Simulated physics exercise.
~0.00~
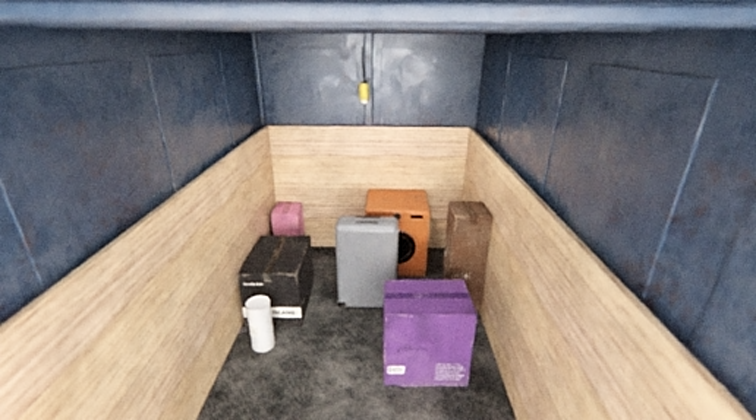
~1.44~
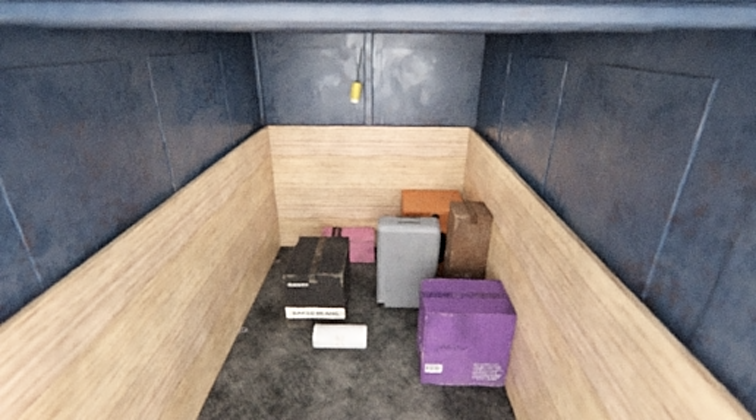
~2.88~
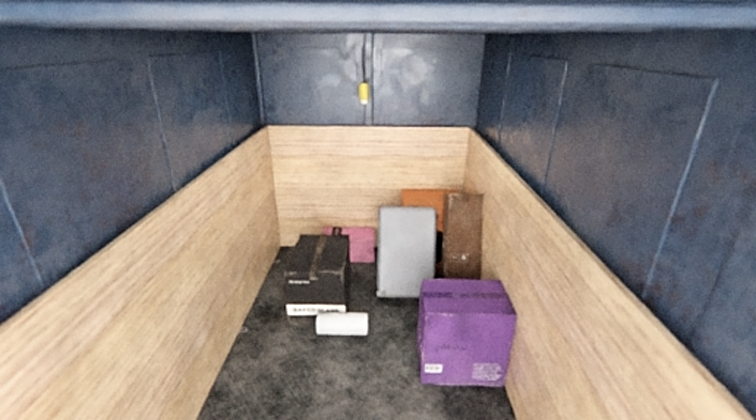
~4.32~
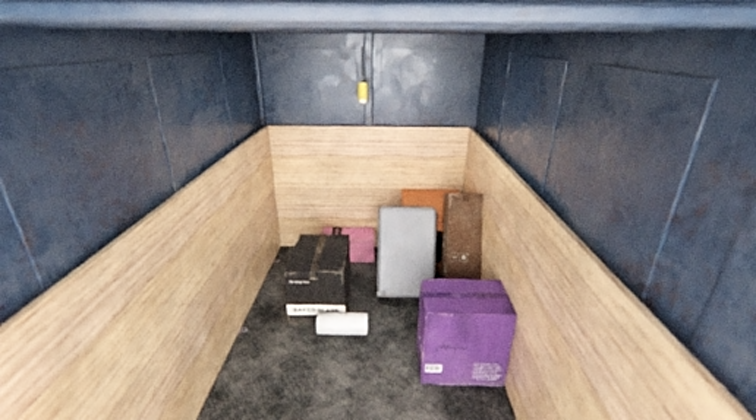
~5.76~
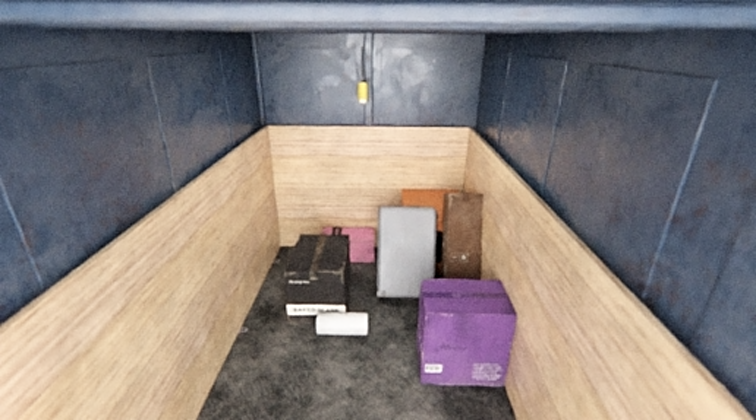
The boxes and cases in the back of a van shifted to the right, with the white canister and pink box toppling onto their sides. The grey case then ended up leaning near the brown box, and everything stayed still.
